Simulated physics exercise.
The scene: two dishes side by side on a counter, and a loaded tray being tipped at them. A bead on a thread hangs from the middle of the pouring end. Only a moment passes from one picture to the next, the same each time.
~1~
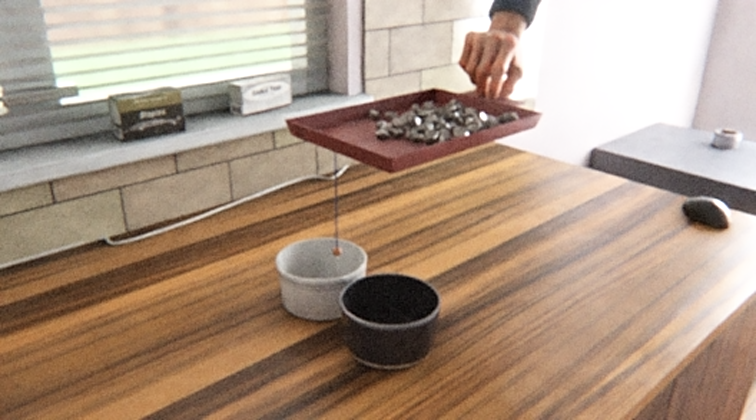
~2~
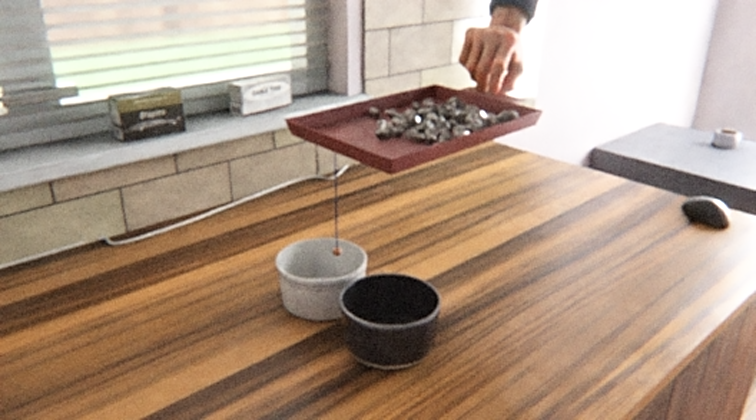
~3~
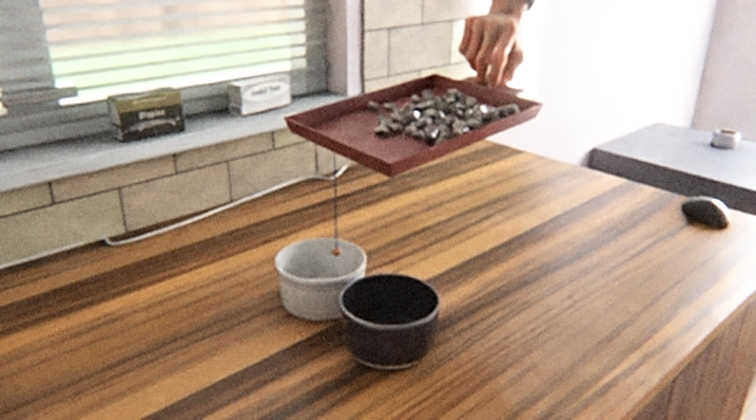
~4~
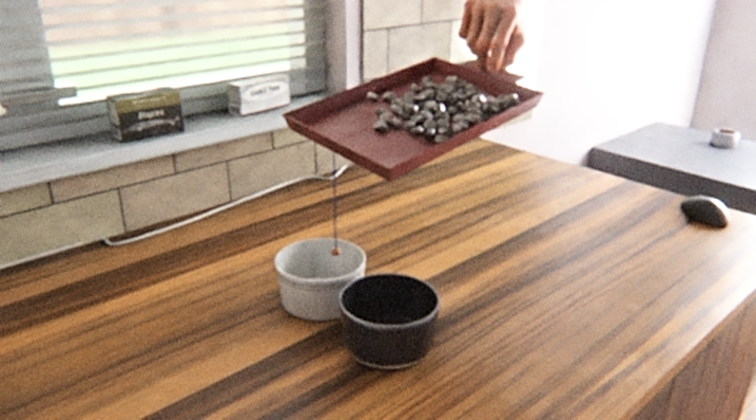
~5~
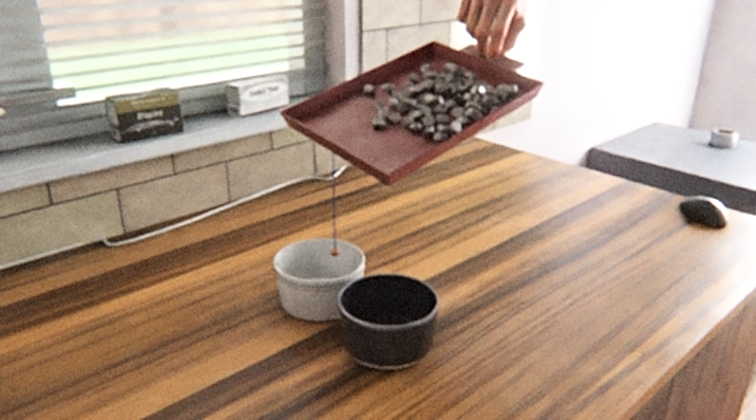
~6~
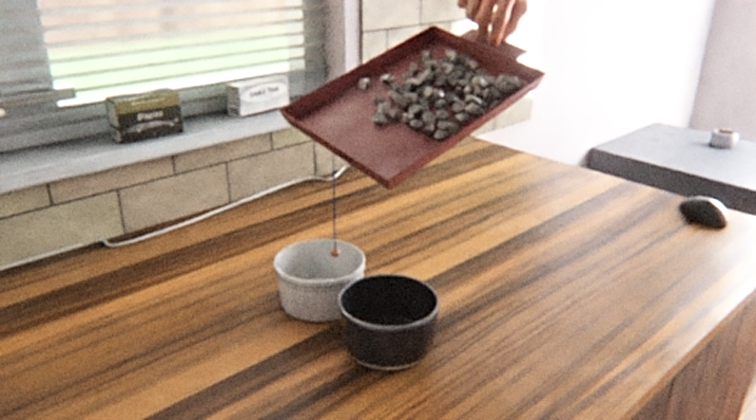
A hand tilts a red tray of dark gravel gradually above two small bowls.
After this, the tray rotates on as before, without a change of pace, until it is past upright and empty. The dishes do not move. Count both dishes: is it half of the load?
In the dishes lies over half of it.
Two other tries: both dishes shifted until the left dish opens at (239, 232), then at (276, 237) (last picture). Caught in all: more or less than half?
At the first place below a half, at the second less than half.
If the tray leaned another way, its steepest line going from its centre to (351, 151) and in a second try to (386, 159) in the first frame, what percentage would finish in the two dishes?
Near 30 % and 80 %.
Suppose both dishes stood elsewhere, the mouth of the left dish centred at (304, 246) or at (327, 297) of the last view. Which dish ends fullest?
In turn: Right; left.
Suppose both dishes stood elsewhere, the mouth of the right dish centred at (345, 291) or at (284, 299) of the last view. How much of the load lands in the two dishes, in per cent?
Near 50 % and 0 %.
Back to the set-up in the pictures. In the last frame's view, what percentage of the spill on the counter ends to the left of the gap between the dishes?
Near 80 %.
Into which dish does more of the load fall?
It is the right-hand dish.
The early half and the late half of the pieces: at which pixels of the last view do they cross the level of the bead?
Around (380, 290) and then (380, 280).
Shortly afterwards, tray tipped steeply; all but a few on the tray; only a few in the air.
Next, tray tipped past a quarter turn; a little on the tray; near two thirds in the right dish; a little outside both; a little in the air.
Some moments later, tray tipped past a quarter turn; the bulk in the right dish; a little outside both.
In the end, tray tipped past a quarter turn; the bulk in the right dish; none at all in the left dish; a little outside both.
